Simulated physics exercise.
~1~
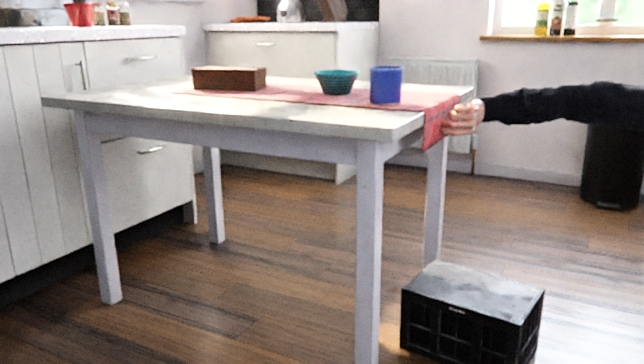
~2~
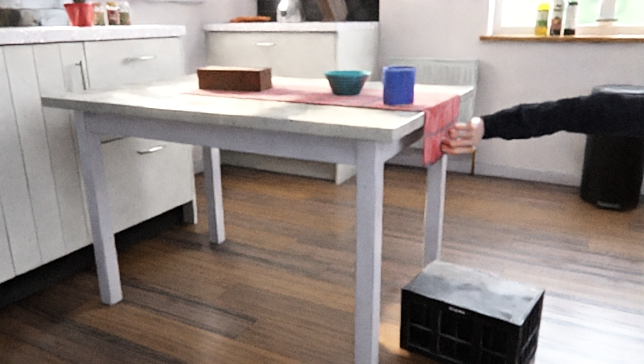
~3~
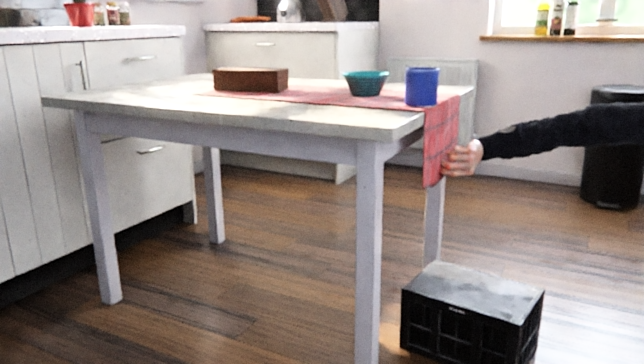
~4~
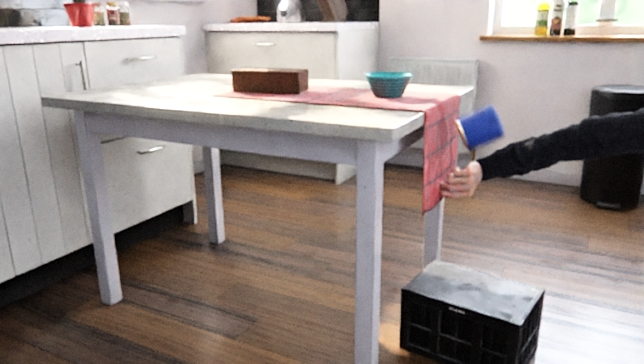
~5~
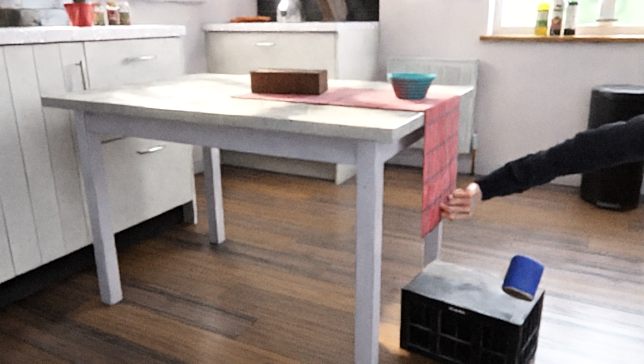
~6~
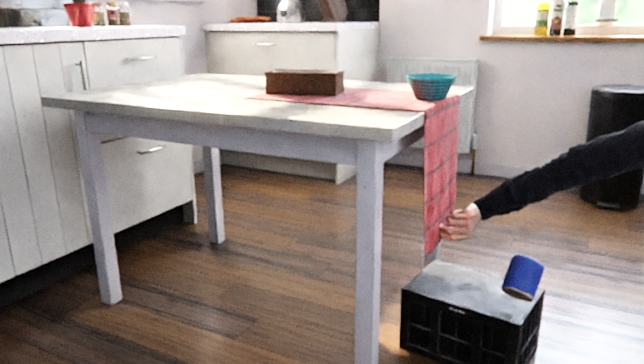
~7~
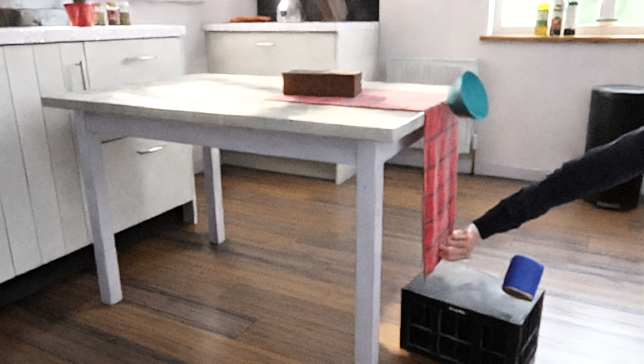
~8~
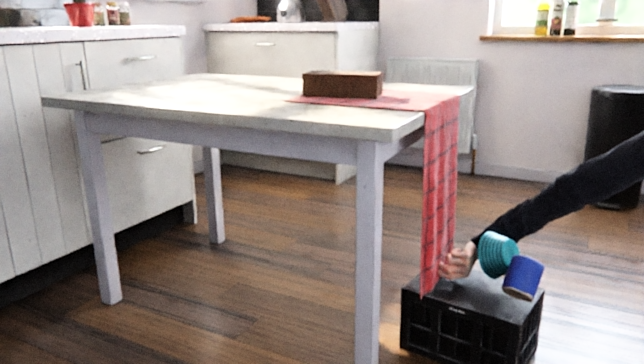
In a kitchen with a wooden floor, seen from a still view facing a white table, a red cloth lies along the tabletop beneath a brown brick, a turquoise bowl and a blue mug. A hand reaching in from the right grips the cloth's end and draws it slowly down, carrying all three objects rightward. The mug tips over the edge and drops onto the black crate below, where it rests tilted. The bowl follows, tipping off and landing beside the mug. At the end, the hem reaches the crate and the brick remains on the table.
